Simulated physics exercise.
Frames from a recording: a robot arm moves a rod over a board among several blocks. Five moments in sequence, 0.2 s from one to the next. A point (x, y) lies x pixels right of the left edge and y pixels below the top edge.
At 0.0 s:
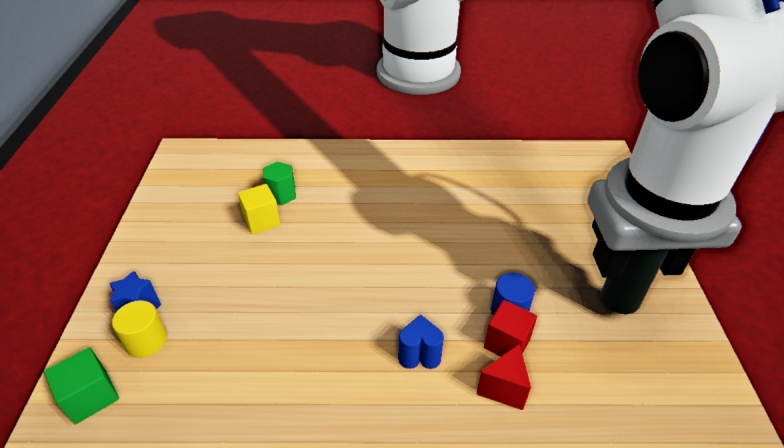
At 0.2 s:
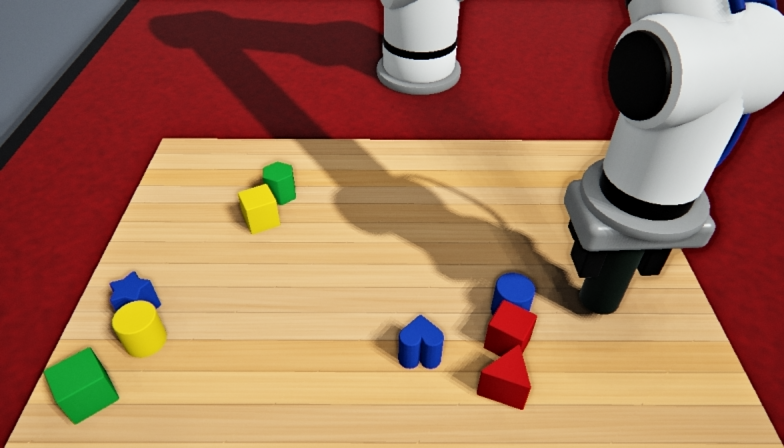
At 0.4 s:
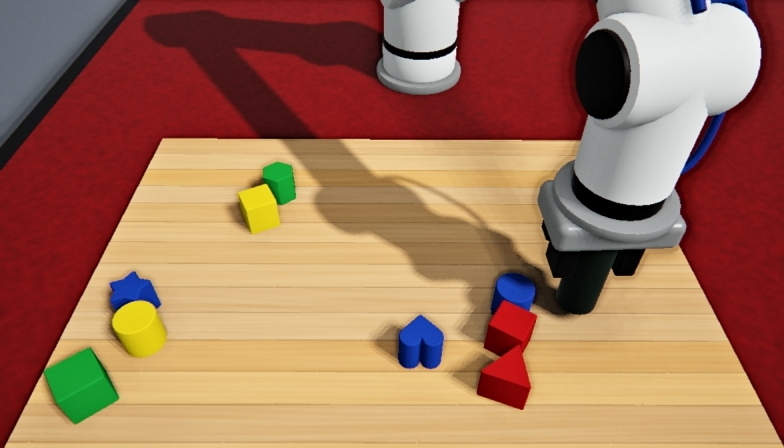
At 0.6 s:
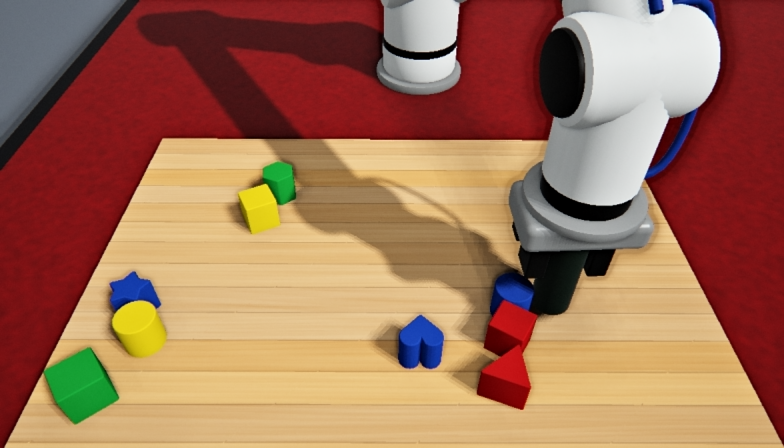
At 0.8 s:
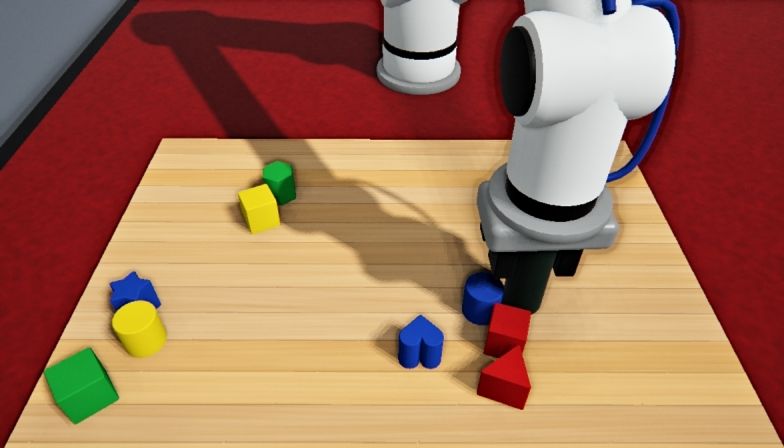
The clip opens on a robot arm holding a dark rod over the right side of a wooden board scattered with coloured blocks. The arm moves the rod steadily left while the blocks stay still, then the rod pushes the blue disc left, and the red square block beside it shifts slightly.
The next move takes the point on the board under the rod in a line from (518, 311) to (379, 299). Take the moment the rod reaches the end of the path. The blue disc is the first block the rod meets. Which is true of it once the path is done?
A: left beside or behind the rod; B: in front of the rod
B.
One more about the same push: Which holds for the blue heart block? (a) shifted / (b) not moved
My pick is b.
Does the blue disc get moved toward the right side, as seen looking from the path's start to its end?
In short: No.
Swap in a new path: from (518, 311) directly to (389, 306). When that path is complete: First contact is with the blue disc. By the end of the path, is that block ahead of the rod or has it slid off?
At the end of the path, the rod is still pushing the blue disc ahead of it.
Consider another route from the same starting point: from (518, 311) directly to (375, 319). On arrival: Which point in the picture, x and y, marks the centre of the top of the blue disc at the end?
Final place: (351, 271).
The first path, step by step. One third of the way, rod at (471, 296); blue disc at (434, 284).
Two thirds of the way, rod at (424, 292); blue disc at (386, 284).
At the end, rod at (379, 288); blue heart block in place; blue disc at (342, 288); red square piece in place.
